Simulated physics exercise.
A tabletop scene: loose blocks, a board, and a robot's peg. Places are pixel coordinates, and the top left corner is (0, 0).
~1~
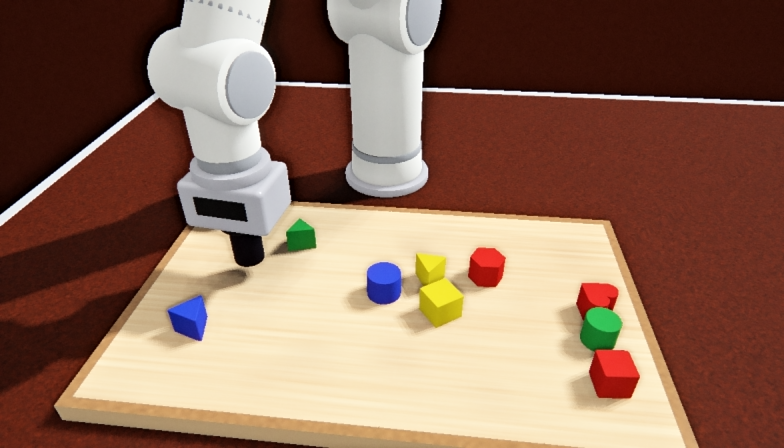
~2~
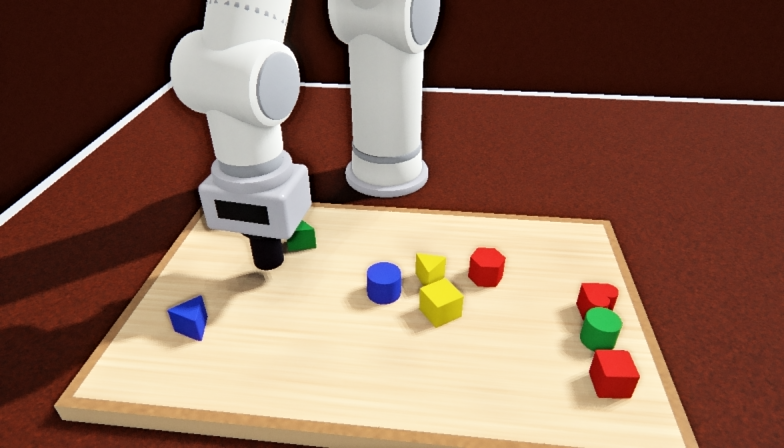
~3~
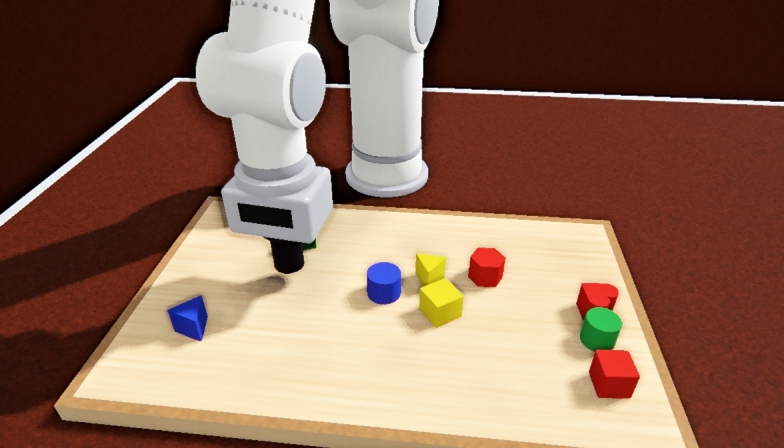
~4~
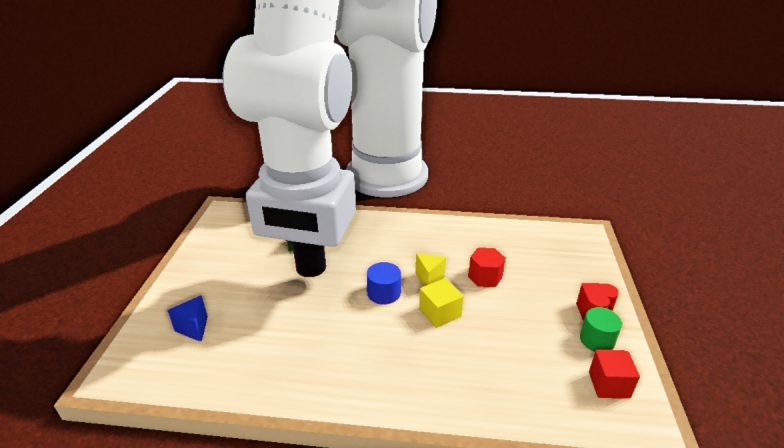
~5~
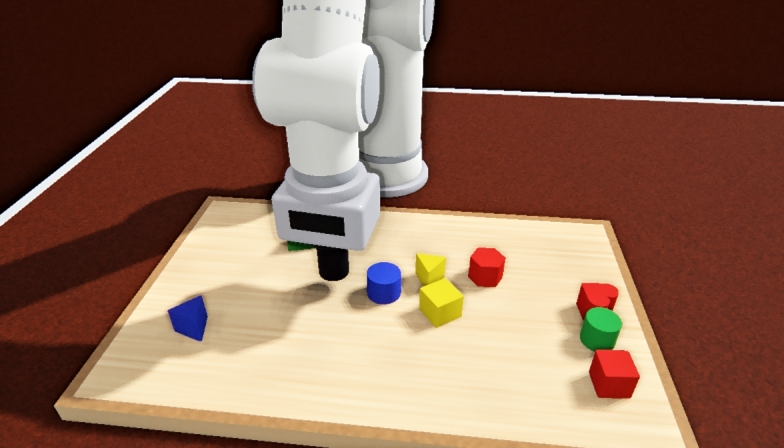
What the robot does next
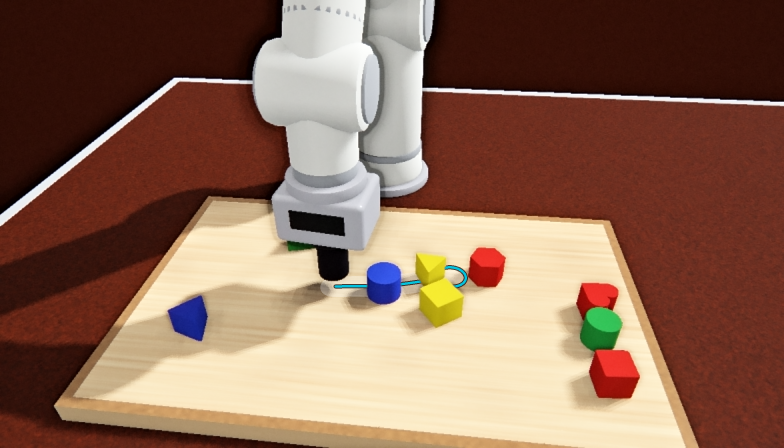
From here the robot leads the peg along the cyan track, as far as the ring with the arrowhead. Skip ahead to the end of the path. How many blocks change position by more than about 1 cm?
It looks like three or more blocks will be pushed more than about 1 cm.
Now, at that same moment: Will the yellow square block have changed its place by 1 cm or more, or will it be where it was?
The answer is that it is displaced.
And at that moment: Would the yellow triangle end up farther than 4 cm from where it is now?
Short answer: Yes.
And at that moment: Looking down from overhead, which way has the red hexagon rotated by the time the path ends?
The block spins clockwise.
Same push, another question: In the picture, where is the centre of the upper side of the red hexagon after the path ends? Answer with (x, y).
The middle of its top is at (507, 255).
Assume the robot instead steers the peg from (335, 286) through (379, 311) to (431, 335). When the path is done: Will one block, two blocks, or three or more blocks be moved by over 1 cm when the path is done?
My prediction: One block.
Path on the board, from (335, 286) via (375, 286) and (414, 283), ending at (451, 277).
On the path given first. One third of the way, peg at (375, 271); blue disc at (404, 275).
Two thirds of the way, peg at (415, 268); blue disc at (433, 281); yellow triangle at (440, 259); yellow square block at (454, 302), turned 15° anticlockwise.
At the end, peg at (452, 262); blue disc at (443, 281); yellow triangle at (476, 253); yellow square block at (457, 305); red hexagon at (507, 255), turned 35° clockwise.
